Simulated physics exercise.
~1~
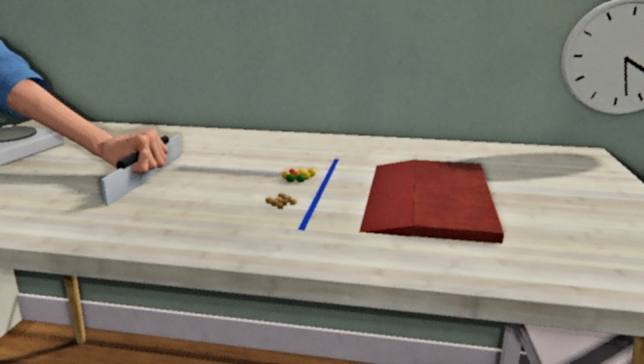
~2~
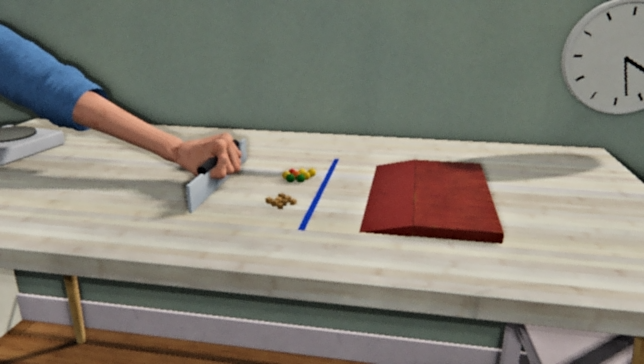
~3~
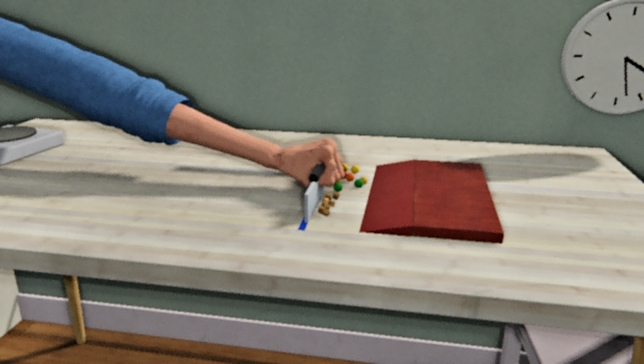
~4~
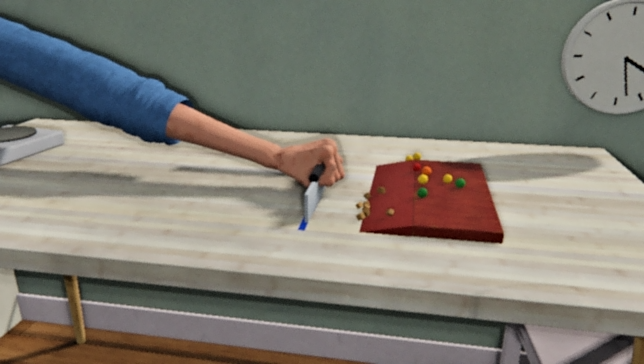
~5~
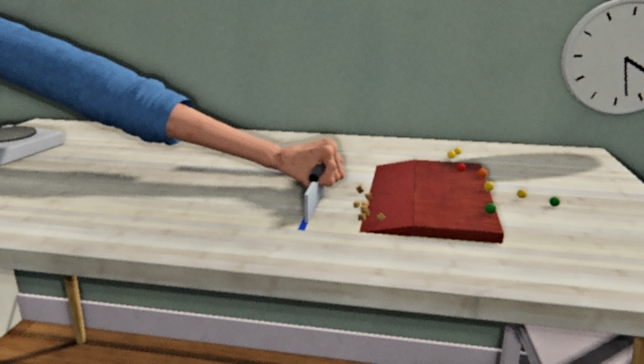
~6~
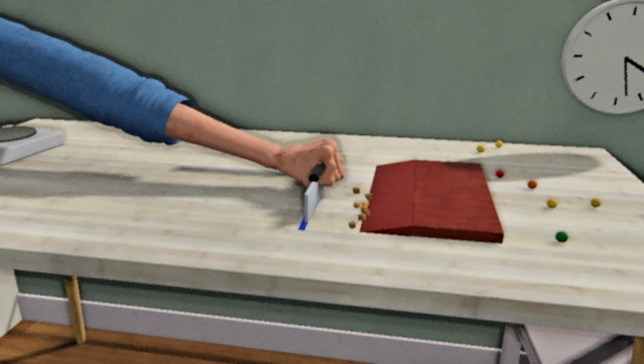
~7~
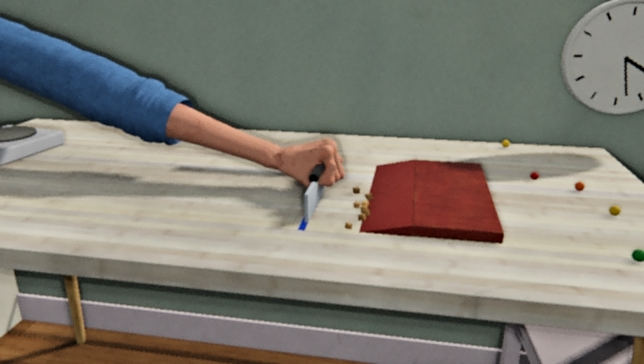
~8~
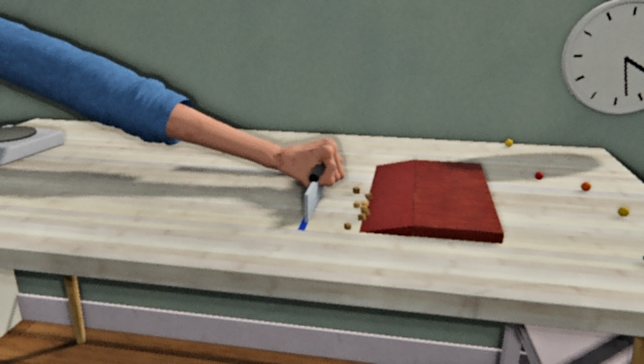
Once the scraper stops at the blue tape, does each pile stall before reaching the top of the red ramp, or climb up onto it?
The nearer brown bits stall, never reaching the top and ending up at the foot of the ramp. The farther, colourful balls climb up onto the top and roll on past it.
